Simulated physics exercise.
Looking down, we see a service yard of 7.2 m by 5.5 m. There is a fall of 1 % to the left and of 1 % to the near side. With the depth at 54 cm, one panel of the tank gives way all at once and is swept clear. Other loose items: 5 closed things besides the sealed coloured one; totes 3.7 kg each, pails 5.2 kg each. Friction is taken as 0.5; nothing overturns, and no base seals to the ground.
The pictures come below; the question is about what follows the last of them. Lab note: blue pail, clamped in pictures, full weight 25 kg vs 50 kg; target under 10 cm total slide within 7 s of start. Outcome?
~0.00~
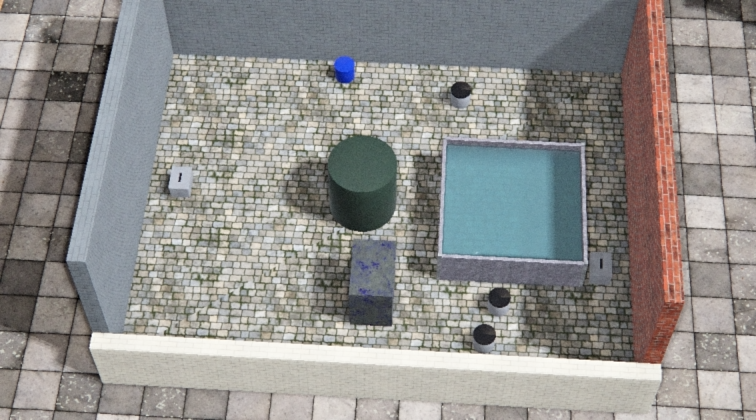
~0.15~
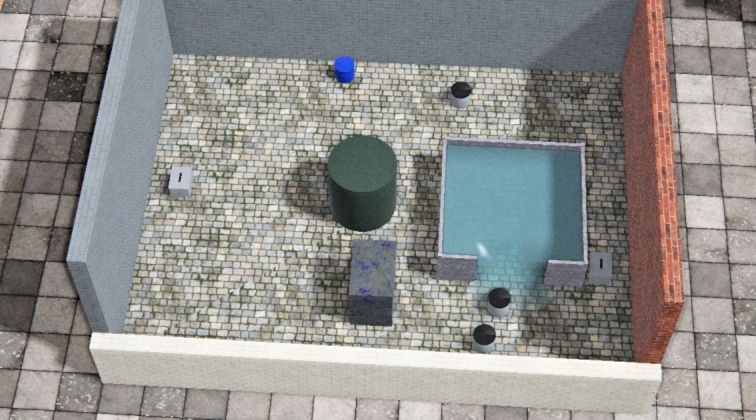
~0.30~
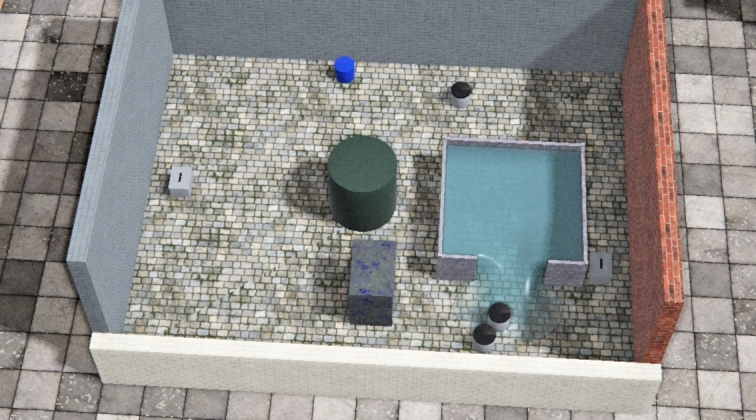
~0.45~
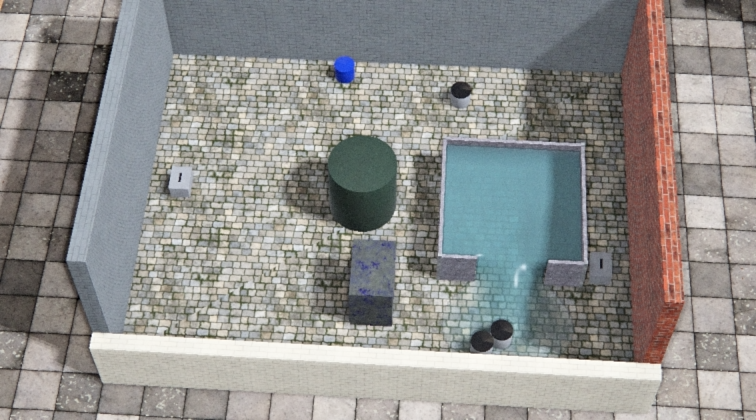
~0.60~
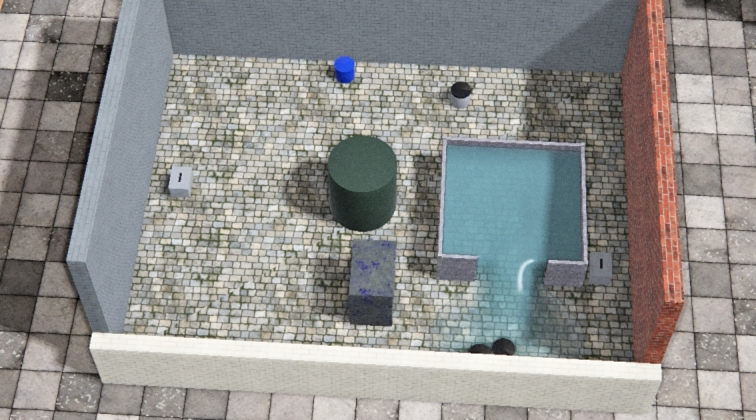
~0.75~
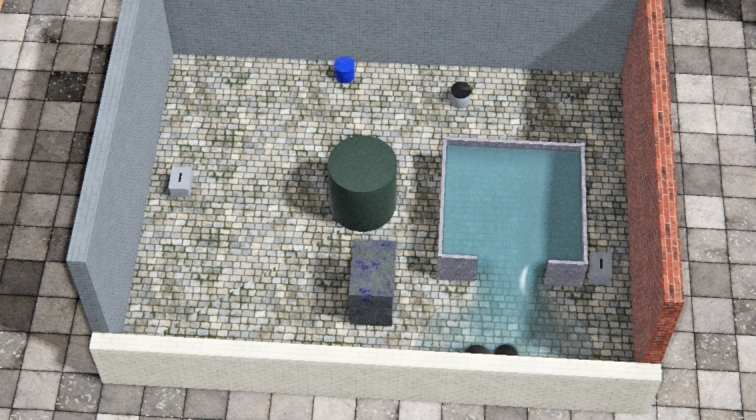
In all likelihood, going light is acceptable.
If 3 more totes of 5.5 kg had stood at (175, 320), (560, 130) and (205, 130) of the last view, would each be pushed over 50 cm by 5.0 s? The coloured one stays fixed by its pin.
Order as listed: Outside the limit, inside the limit, inside the limit.
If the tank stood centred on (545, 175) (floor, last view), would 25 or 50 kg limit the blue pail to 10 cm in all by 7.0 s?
Then the lighter mass suffices.
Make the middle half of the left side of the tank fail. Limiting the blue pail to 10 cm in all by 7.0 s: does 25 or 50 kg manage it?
With that failure, the small mass keeps it.
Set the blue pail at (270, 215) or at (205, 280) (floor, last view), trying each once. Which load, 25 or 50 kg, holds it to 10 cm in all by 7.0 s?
Try 1: Lesser mass sufficient. Try 2: Lesser mass sufficient.
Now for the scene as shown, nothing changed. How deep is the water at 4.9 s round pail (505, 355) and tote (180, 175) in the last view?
Some 8 cm at the first, some 3 cm at the second.
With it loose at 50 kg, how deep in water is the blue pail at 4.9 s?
Something like 0 centimetres.
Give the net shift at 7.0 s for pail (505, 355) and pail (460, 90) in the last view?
Displacement: 120 cm, then 40 cm.
After 1.4 s the blue pail would be 0 cm from its start with 25 kg and 0 cm from its start with 50 kg; 0 cm of water round it then.
After 3.1 s the blue pail would be 0 cm from its start with 25 kg and 0 cm from its start with 50 kg; 0 cm of water round it then.
After 4.9 s the blue pail would be 0 cm from its start with 25 kg and 0 cm from its start with 50 kg; 0 cm of water round it then.
After 7.0 s the blue pail would be 0 cm from its start with 25 kg and 0 cm from its start with 50 kg; 4 cm of water round it then.
